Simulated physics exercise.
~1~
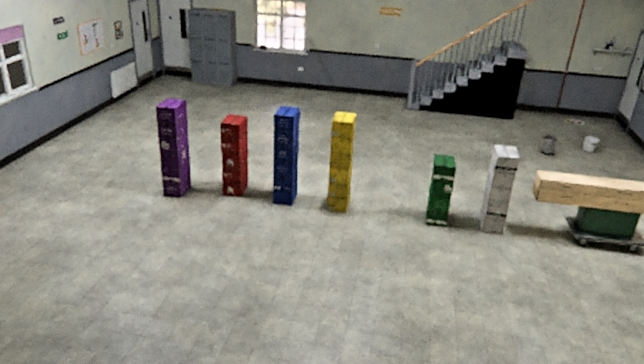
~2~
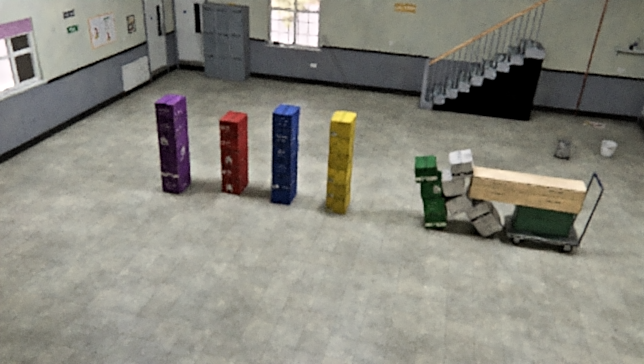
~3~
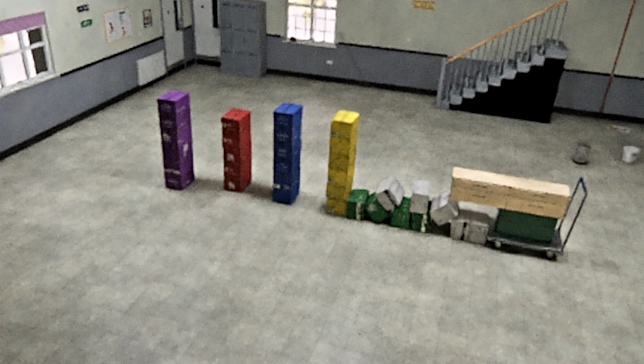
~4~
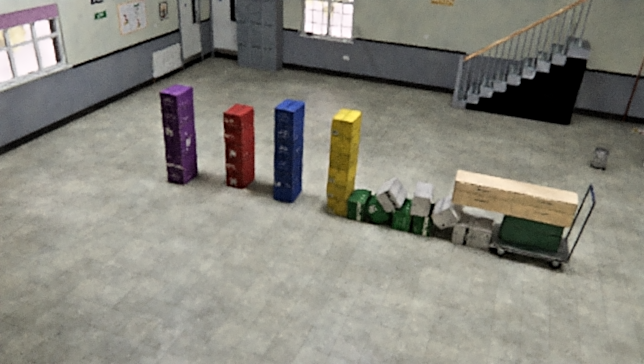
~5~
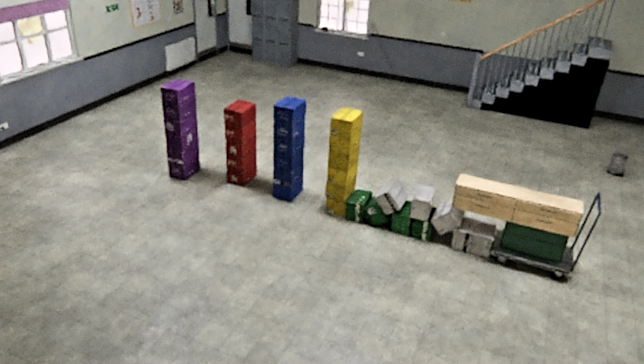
To begin with, a trolley carrying a long wooden-coloured case rolls left toward a row of carton piles in a large hall, with the pale pile nearest to it. The jutting case meets the pale pile, which buckles and leans into the green one beside it. Both piles then topple leftward, and their cartons tumble across the gap to the foot of the yellow pile. The trolley comes to rest against the scattered cartons as the view drifts slightly sideways. At the end, green and pale cartons lie in a low heap, while the yellow, blue, red and purple piles still stand.
